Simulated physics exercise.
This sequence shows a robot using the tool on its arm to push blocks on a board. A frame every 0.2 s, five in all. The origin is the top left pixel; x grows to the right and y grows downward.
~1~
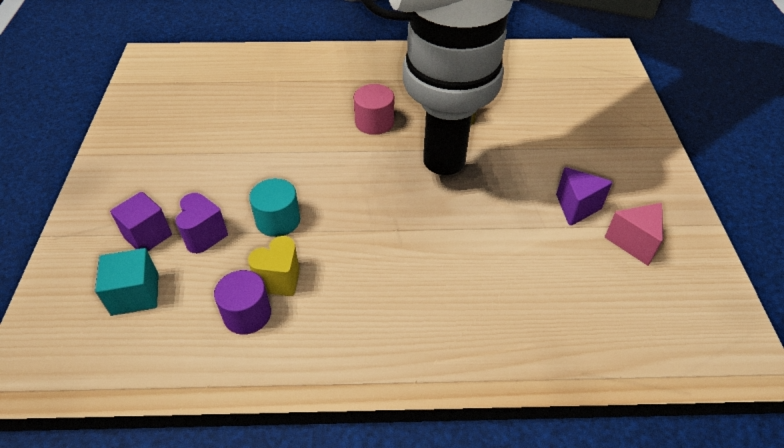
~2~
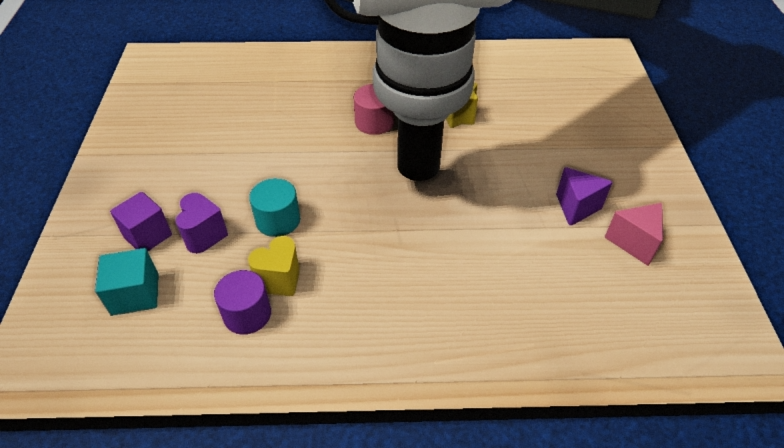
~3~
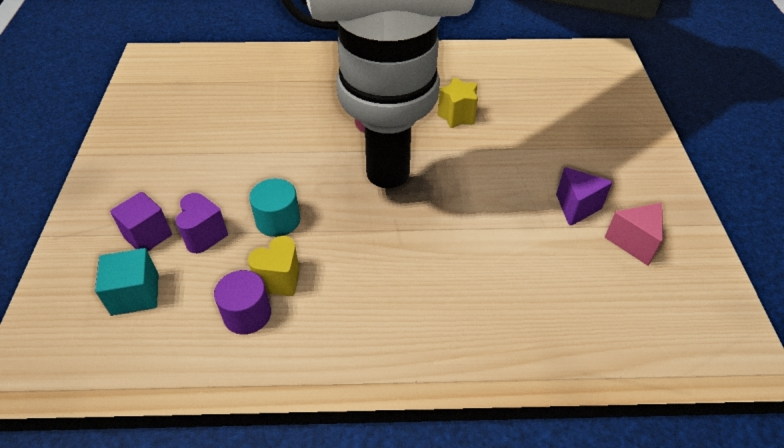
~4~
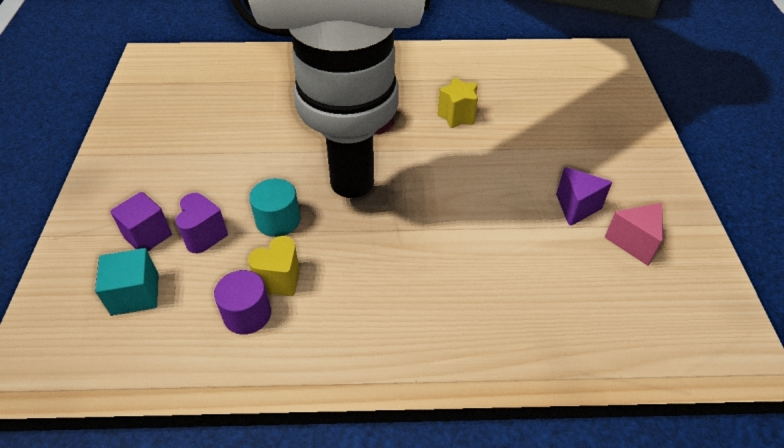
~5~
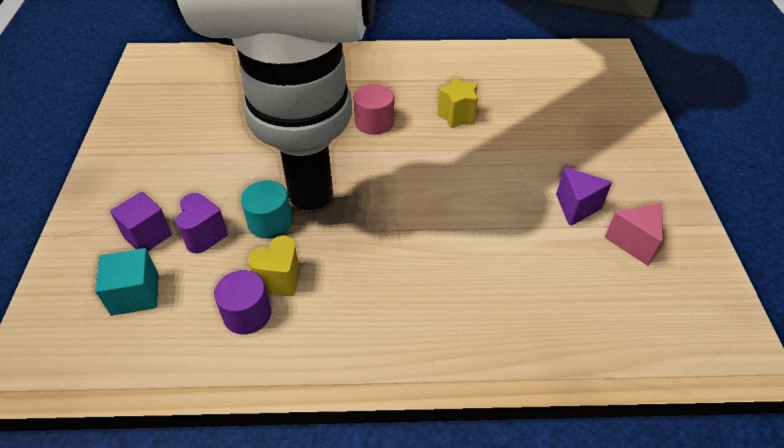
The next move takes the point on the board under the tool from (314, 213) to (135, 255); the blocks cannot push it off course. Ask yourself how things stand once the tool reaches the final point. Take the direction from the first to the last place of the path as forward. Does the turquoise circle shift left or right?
It goes left.
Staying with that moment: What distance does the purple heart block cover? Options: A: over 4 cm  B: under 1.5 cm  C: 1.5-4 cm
Choice A: Over 4 cm.
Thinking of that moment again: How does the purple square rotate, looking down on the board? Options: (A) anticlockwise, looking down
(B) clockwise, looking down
B
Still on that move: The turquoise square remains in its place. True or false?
Answer: False.
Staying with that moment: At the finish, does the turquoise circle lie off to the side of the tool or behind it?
Final answer: No.
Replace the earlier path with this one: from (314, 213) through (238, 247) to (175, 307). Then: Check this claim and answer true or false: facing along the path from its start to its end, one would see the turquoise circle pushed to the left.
Verdict: False.
What follows on the original path. One third of the way, tool (252, 208); purple square (129, 209), turned 15° clockwise; purple heart block (160, 222), turned 45° clockwise; turquoise circle (203, 216).
Two thirds of the way, tool (190, 223); turquoise square (109, 278); purple square (94, 214), turned 85° clockwise; purple heart block (95, 247), turned 35° clockwise; turquoise circle (140, 234).
At the end, tool (126, 237); turquoise square (77, 294), turned 70° anticlockwise; purple square (83, 214), turned 115° clockwise; purple heart block (26, 271), turned 15° clockwise; turquoise circle (73, 252).
